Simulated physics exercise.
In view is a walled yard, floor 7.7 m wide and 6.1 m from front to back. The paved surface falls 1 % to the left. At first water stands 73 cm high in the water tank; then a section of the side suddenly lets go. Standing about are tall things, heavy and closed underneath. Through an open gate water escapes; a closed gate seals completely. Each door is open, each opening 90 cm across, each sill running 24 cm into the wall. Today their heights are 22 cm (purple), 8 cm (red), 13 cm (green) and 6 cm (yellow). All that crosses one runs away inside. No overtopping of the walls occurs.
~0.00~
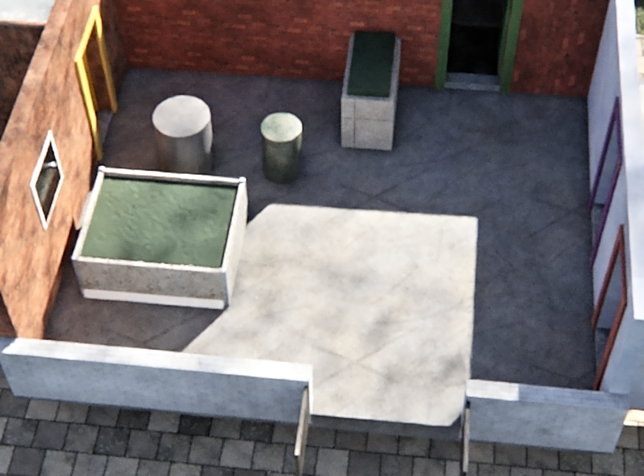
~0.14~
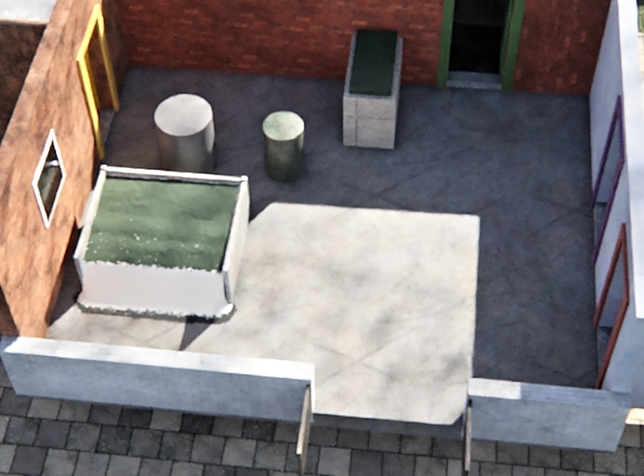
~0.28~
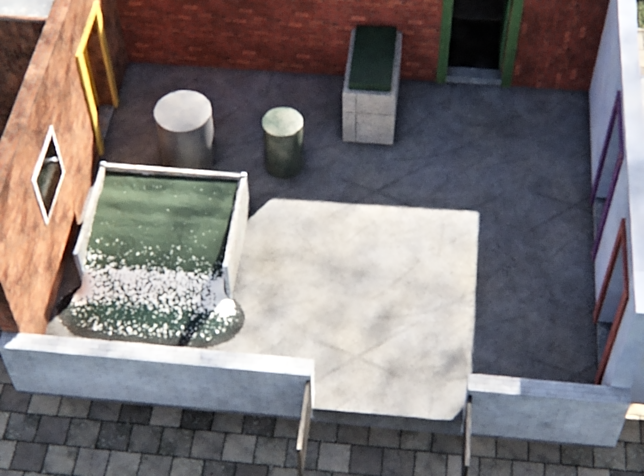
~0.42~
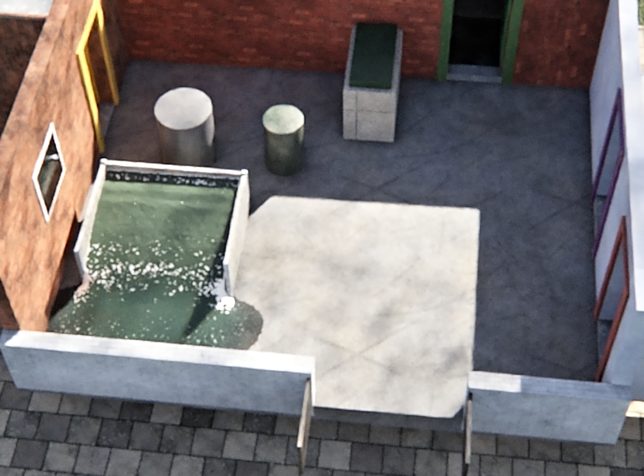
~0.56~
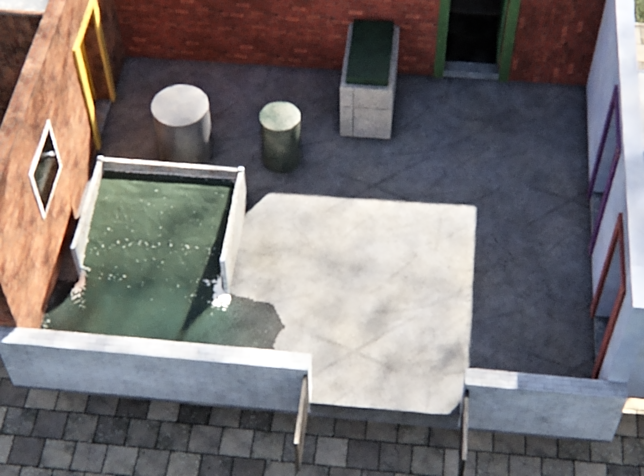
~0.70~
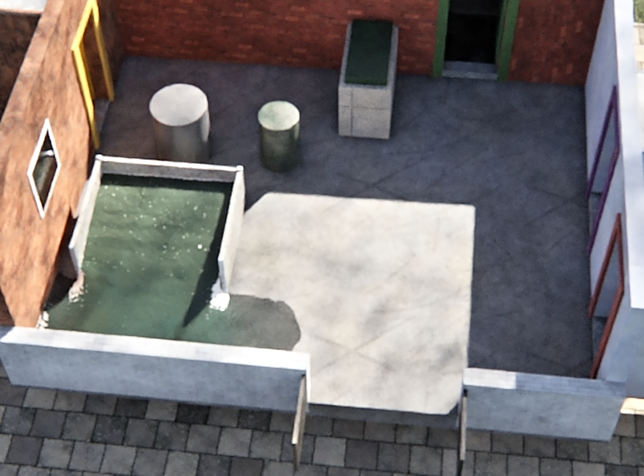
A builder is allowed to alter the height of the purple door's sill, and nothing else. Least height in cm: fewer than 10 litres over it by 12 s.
Approx. 6 cm.
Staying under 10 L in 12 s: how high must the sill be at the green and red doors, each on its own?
You'd want about 6.0 centimetres at green and about 11.0 centimetres at red.
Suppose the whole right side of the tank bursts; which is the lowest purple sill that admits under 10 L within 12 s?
A minimum of about 17 cm.
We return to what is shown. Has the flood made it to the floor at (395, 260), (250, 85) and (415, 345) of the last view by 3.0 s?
One by one: Drenched, clear, drenched.
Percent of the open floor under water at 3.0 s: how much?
Approximately 50 %.
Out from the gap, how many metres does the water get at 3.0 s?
6.2 m.
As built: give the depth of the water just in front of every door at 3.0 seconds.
Centimetres: Purple = 0, red = 5, green = 0, yellow = 7.
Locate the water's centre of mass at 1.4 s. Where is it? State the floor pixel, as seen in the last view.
The balance point sits at roughly (150, 305).
After 1.4 s water covers 15 % of the floor, deepest (60 cm) near (31, 361); it has not reached the purple door.
After 3.0 s water covers 50 % of the floor, deepest (25 cm) near (31, 361); it has not reached the purple door.
After 12.0 s water covers 95 % of the floor, deepest (10 cm) near (31, 361); 2 cm at the purple door, 0 litres in over its 22 cm sill.
At the purple door as built, the water arrived by 3.7 s and peaked near 10 cm at 4.6 s.
Run again over the same 12 s with other heights there, 13 litres in over 5.5 cm, 8 litres over 6.5 cm. The limit of 10 litres is kept from about 6 cm up.
